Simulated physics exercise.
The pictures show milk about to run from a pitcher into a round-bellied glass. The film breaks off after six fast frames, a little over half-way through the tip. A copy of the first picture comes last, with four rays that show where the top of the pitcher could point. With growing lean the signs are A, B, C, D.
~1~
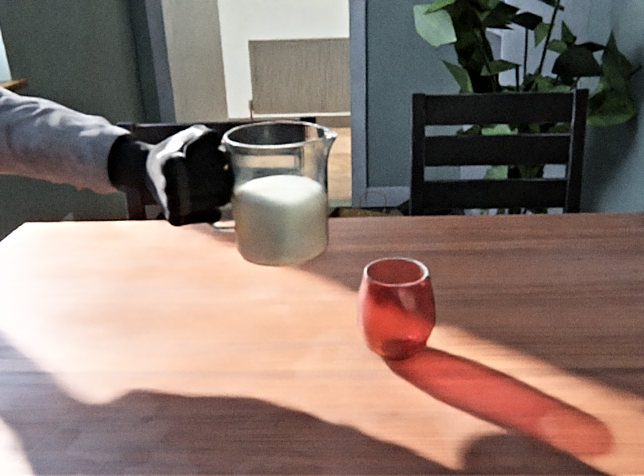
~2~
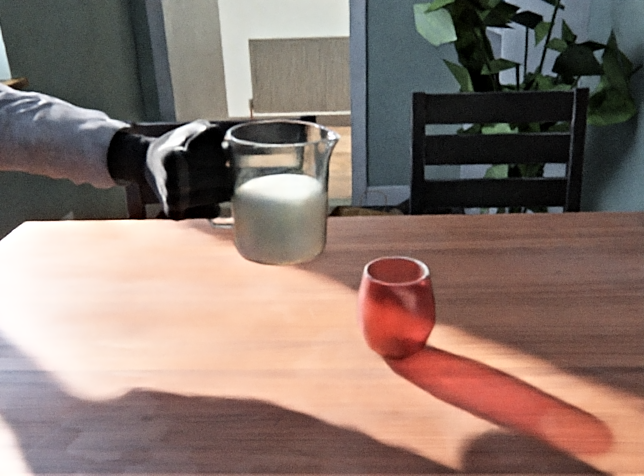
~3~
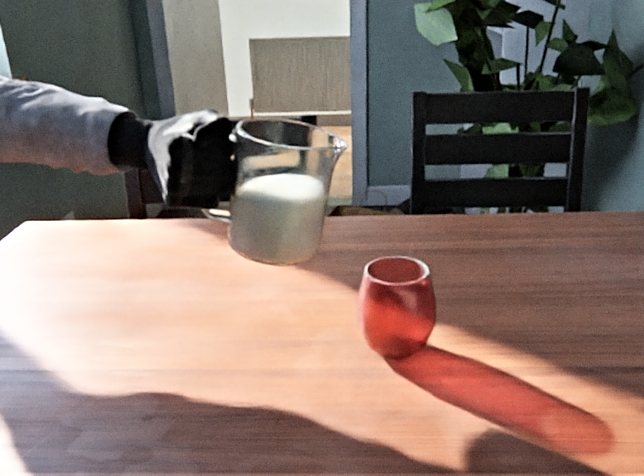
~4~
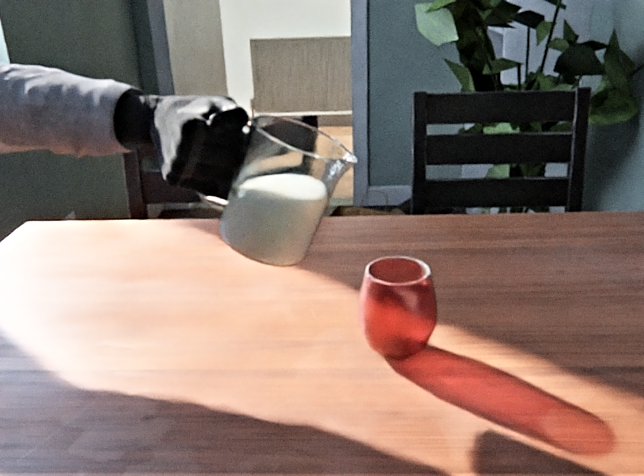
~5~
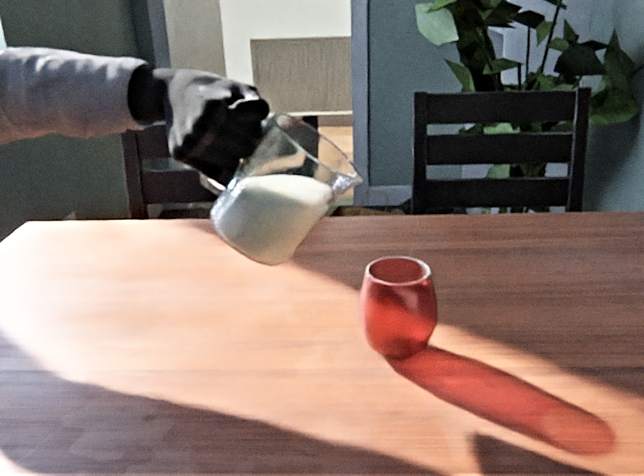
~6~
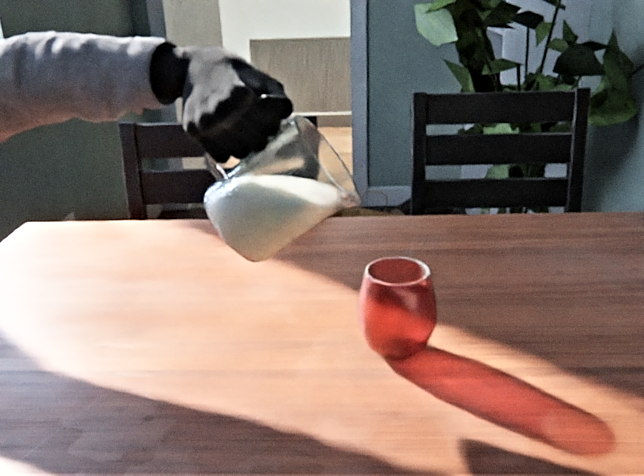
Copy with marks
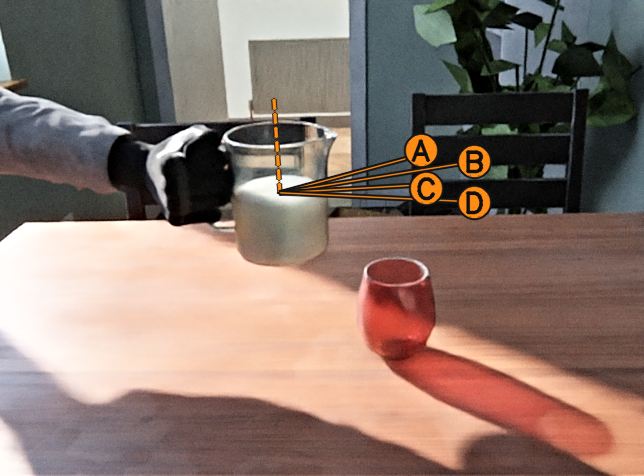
Gloved hand tilting a clear glass pitcher of milk steeply to the right above a wooden table with an empty red glass.
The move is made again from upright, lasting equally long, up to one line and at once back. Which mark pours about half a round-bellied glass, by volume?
Use tilt A.
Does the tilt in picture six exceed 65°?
No, it does not.
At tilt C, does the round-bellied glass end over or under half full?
Over.
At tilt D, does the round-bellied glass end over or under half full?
Over half.
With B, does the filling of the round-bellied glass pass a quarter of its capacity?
Yes, it does.
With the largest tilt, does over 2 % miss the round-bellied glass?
Yes, it does.
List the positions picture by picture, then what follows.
Upright, lip at (335, 135); rim of the round-bellied glass round (396, 271); nothing has left yet.
Tipped about 3°, lip at (338, 137); nothing has left yet.
Tipped about 11°, lip at (346, 145); nothing has left yet.
Tipped about 23°, lip at (356, 160); nothing has left yet.
Tipped about 38°, lip at (361, 180); nothing has left yet.
Tipped about 53°, lip at (361, 201); nothing has left yet.
On the marked copy, A at (405, 158); B at (458, 164); C at (409, 185); D at (457, 201).
If A is chosen, the round-bellied glass ends with about 52 % of what it can hold.
If B is chosen, the round-bellied glass ends with about 61 % of what it can hold; 7 % of the milk is spilt.
If C is chosen, the round-bellied glass ends with about 73 % of what it can hold; 9 % of the milk is spilt.
If D is chosen, the round-bellied glass ends with about 79 % of what it can hold; 15 % of the milk is spilt.
